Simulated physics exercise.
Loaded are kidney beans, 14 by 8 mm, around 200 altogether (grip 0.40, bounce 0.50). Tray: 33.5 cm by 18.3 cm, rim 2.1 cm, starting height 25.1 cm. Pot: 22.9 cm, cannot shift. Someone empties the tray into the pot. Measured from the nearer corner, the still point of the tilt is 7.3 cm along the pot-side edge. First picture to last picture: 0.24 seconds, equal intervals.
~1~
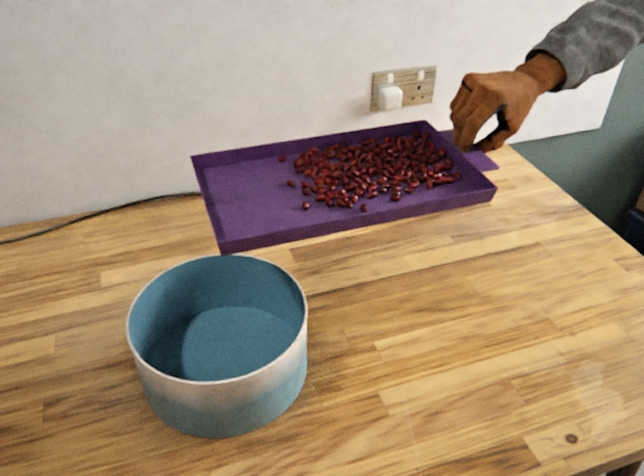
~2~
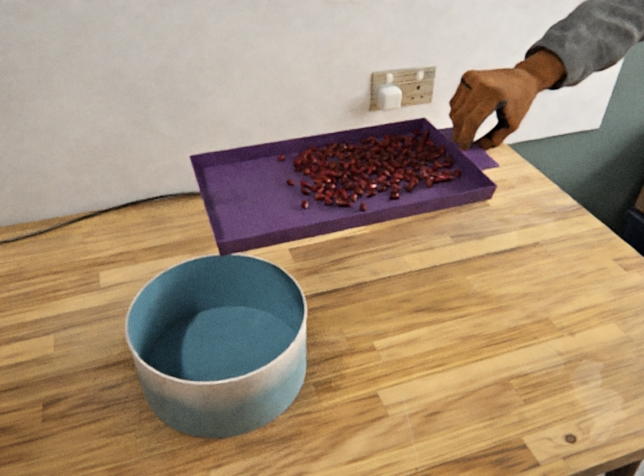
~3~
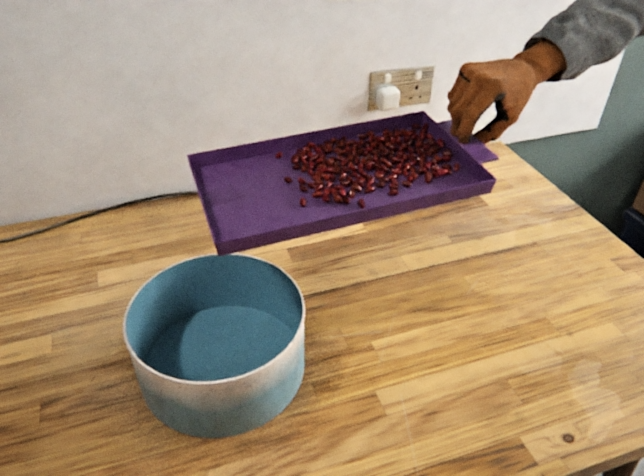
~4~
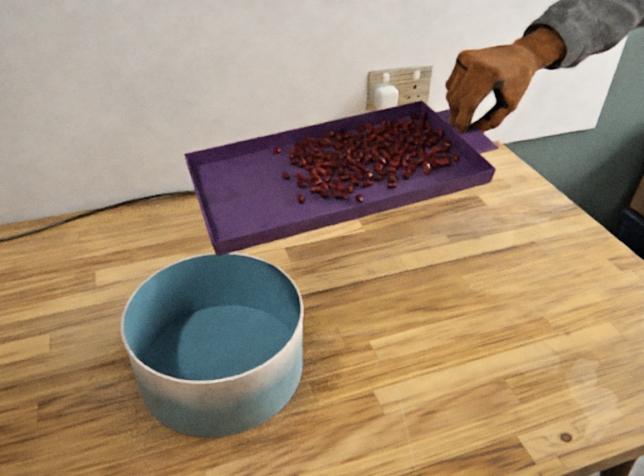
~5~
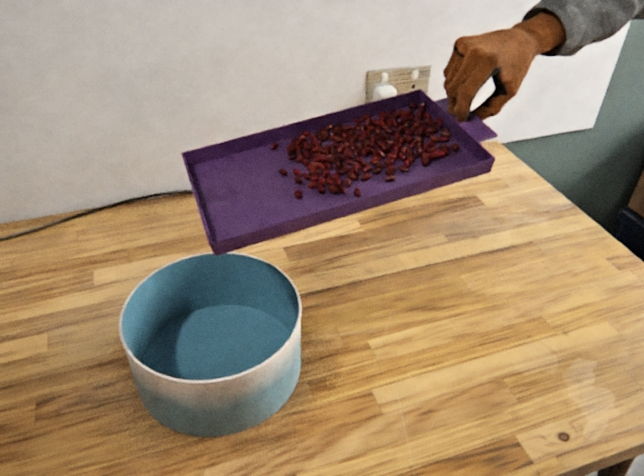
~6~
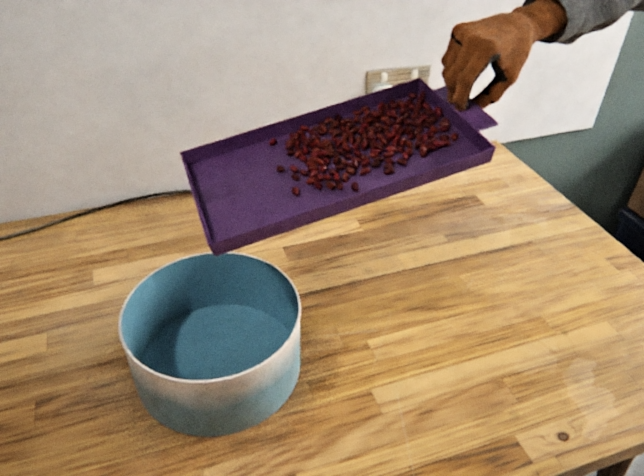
A hand in a grey sleeve grips the right end of a purple tray of dark red beans, which lies nearly level on a wooden table behind a blue pot. The hand then raises that end steadily, slanting the tray down to the left, while the beans stay bunched toward the right.
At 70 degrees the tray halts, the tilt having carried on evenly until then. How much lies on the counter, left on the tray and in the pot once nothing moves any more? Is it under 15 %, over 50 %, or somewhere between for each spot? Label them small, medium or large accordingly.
Counter - small, tray - large, pot - medium.
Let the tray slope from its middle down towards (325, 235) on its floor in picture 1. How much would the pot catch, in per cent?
Something like 35 in a hundred.
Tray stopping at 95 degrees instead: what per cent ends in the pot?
In that case some 85 per cent.
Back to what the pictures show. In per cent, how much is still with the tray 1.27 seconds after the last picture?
Something like 60 percent, roughly.
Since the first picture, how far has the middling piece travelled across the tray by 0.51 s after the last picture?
It has moved some 10 cm from its start.
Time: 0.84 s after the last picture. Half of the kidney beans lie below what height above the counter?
The halfway mark sits at about 26 cm.
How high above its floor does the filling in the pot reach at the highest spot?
It stands at some 1.5 cm.
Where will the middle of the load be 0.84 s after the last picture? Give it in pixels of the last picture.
Expected load position: Near (197, 216).
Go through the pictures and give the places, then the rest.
The first frame shows tray tilt 0 degrees, front corners at (220, 241) and (495, 187); middle of the pieces at (372, 164); pot at (218, 310).
The second frame shows tray tilt 1 degrees, front corners at (219, 241) and (494, 185); middle of the pieces at (371, 163).
The third frame shows tray tilt 2 degrees, front corners at (217, 241) and (493, 178); middle of the pieces at (370, 158).
The fourth frame shows tray tilt 5 degrees, front corners at (214, 241) and (493, 168), lowest corner left front; middle of the pieces at (368, 151).
The fifth frame shows tray tilt 8 degrees, front corners at (212, 242) and (492, 157), lowest corner left front; middle of the pieces at (366, 143).
The sixth frame shows tray tilt 10 degrees, front corners at (210, 242) and (492, 147), lowest corner left front; middle of the pieces at (365, 136); pot at (212, 309).
Then, 0.51 s after the last picture, tilt 39 degrees; the tray holds 100 %, the pot 0 %.
Then, 0.84 s after the last picture, tilt 57 degrees; the tray holds 70 %, the pot 5 %.
Then, 1.27 s after the last picture, tilt 70 degrees; the tray holds 60 %, the pot 30 %.
In the end, counter 10 %, tray 60 %, pot 35 %.
